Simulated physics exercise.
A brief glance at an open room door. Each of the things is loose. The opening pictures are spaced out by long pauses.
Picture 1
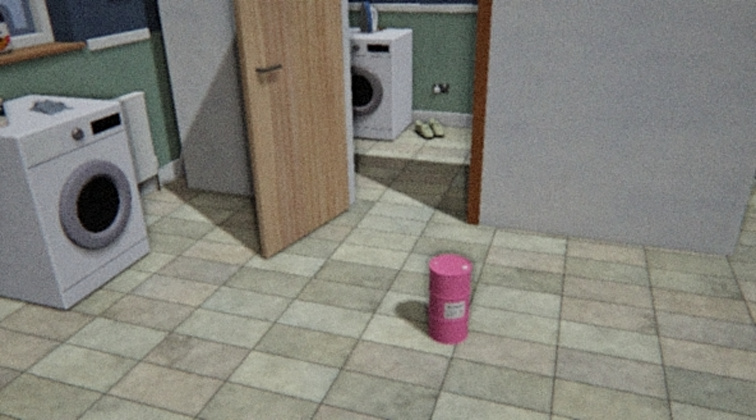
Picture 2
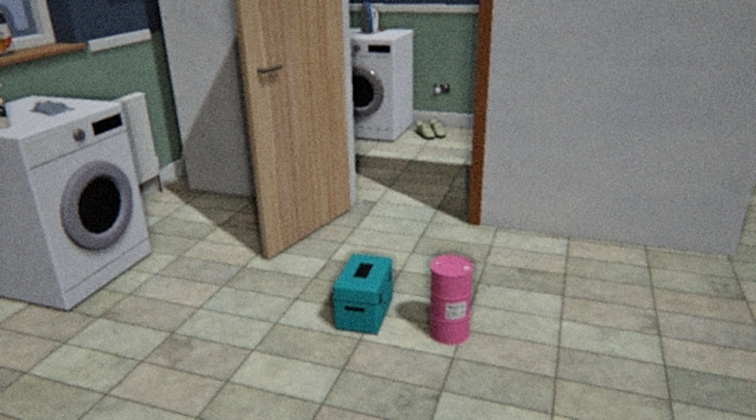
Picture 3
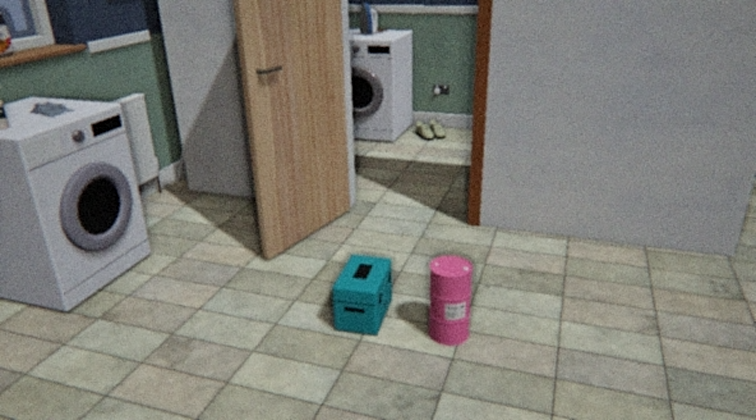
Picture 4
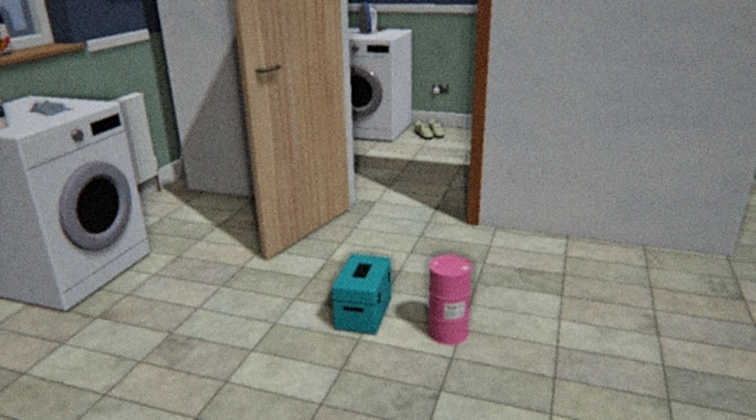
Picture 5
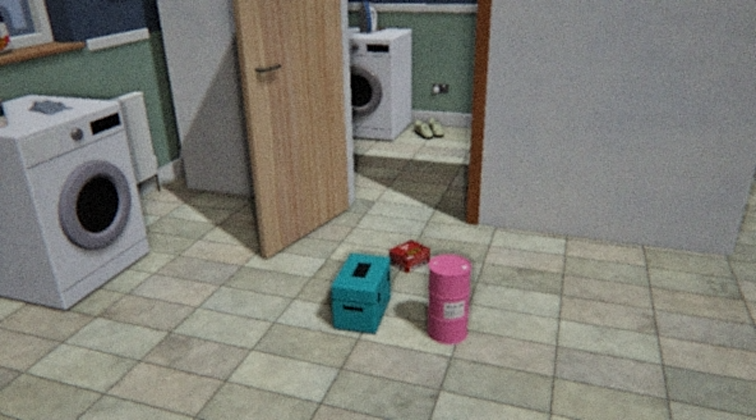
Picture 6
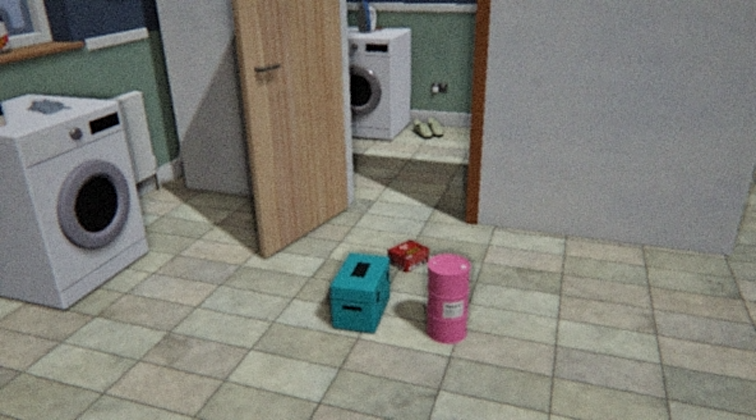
Pink canister standing on a tiled floor by a wide-open door, a turquoise toolbox appearing beside it, then a red box behind.
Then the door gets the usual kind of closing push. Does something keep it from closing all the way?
No. The door makes it to the frame.
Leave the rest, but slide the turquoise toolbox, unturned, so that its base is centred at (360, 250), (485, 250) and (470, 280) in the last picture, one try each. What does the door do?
The first time it gets stopped, the second time it closes all the way, the third time it closes all the way.
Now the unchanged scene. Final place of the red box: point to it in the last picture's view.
End point in the final view: About (453, 251).
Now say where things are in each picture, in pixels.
Door wide open and still, in the first picture.
Door wide open and still; turquoise toolbox (364, 293); pink canister (450, 300), in the second picture.
Door wide open and still; turquoise toolbox (364, 294); pink canister (450, 301), in the third picture.
Door wide open and still; turquoise toolbox (363, 293); pink canister (449, 300), in the fourth picture.
Door wide open and still; turquoise toolbox (362, 292); pink canister (449, 299), in the fifth picture.
Door wide open and still; red box (408, 256); turquoise toolbox (362, 292), in the sixth picture.
Then, 0.90 s on from there, door 72° open.
Then, 1.40 s on from there, door 40° open; red box shifted about its own width near (436, 253).
Then, 1.60 s on from there, door 27° open; red box shifted about its own width near (452, 251).
In the end, door 0° open; moved from the start, red box; the other 2 unmoved. At the end, from the last picture's camera, red box near (453, 251).
